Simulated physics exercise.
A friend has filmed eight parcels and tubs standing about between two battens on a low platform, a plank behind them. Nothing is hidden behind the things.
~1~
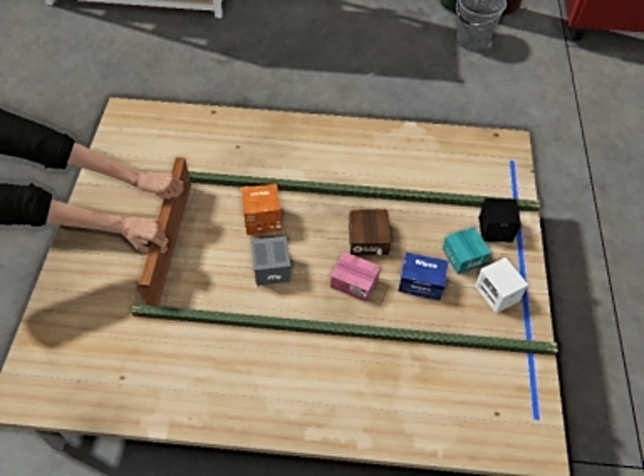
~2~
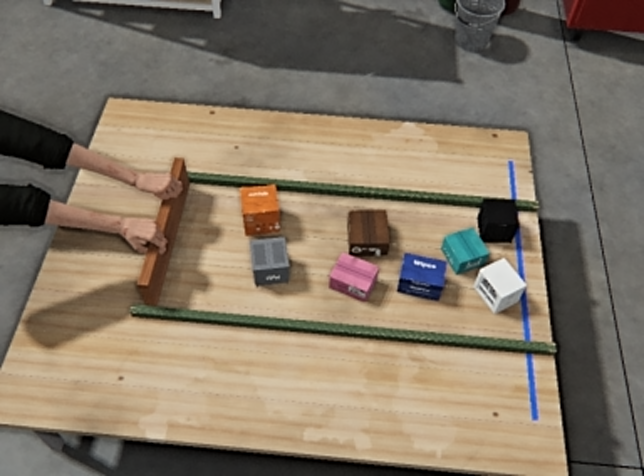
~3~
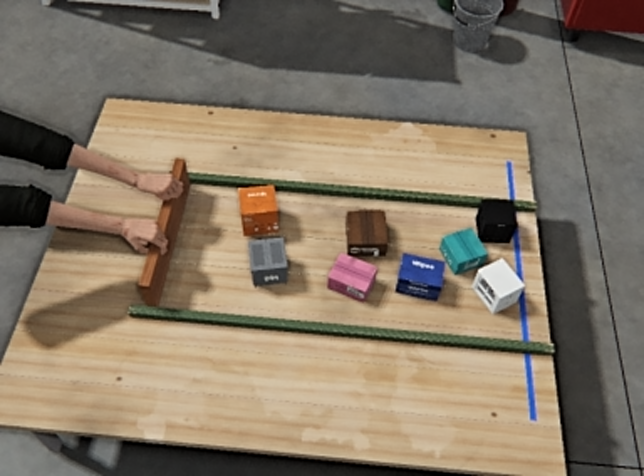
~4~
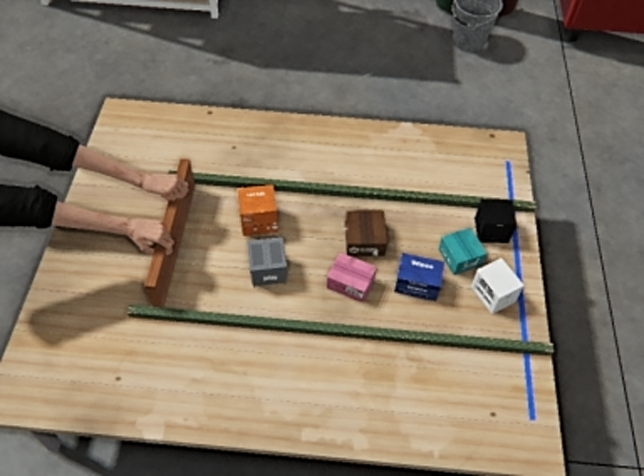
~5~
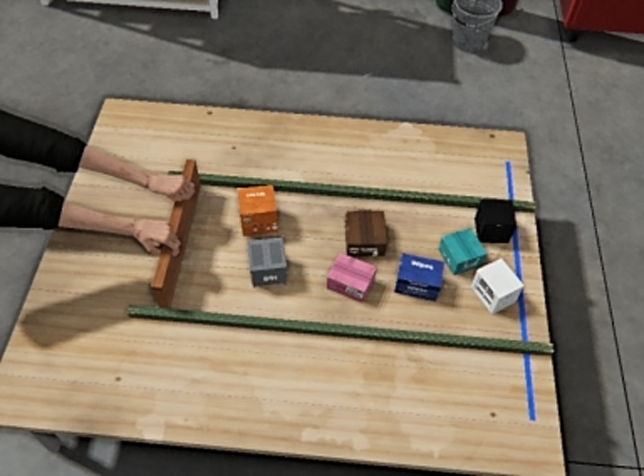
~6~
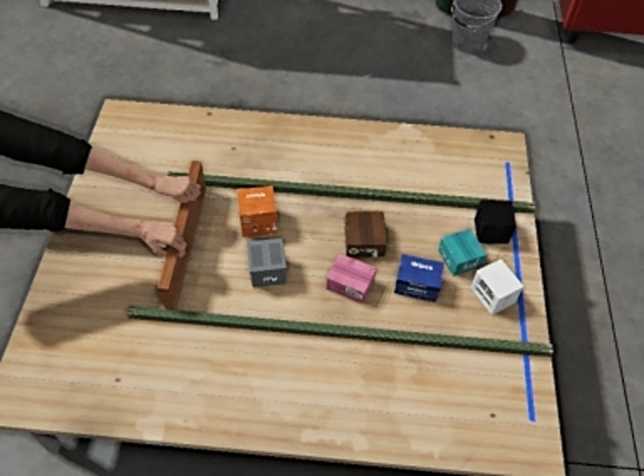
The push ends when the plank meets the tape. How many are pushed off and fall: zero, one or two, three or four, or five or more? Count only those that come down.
As it turns out, the number that fall off is five or more.
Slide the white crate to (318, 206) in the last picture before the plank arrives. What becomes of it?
It holds on.
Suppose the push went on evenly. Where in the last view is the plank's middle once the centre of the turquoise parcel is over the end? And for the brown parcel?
At (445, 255) for the turquoise parcel; at (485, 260) for the brown parcel.
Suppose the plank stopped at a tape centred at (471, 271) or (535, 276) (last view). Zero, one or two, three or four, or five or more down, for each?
One after another: 3 or 4; more than four.
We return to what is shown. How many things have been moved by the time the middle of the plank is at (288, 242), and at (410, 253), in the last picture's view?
The counts are 2 and 8.
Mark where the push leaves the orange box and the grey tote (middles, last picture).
Near (538, 239) and (543, 291).
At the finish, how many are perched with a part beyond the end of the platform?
Overhanging: 2.
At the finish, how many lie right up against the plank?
It touches 2.
Soon after, none off yet; black crate at rest near (495, 222); white crate at rest near (496, 287); turquoise parcel at rest near (462, 252).
After that, none off yet; black crate at rest near (495, 222); white crate displaced a little near (513, 291); turquoise parcel displaced a little near (478, 251).
And then, one off so far; black crate displaced about its own width near (526, 220); white crate off the edge near (548, 351); turquoise parcel displaced well along near (549, 260).
In the end, the number that fall off is five or more; gone, pink parcel, brown parcel, blue box, turquoise parcel, white crate and black crate.
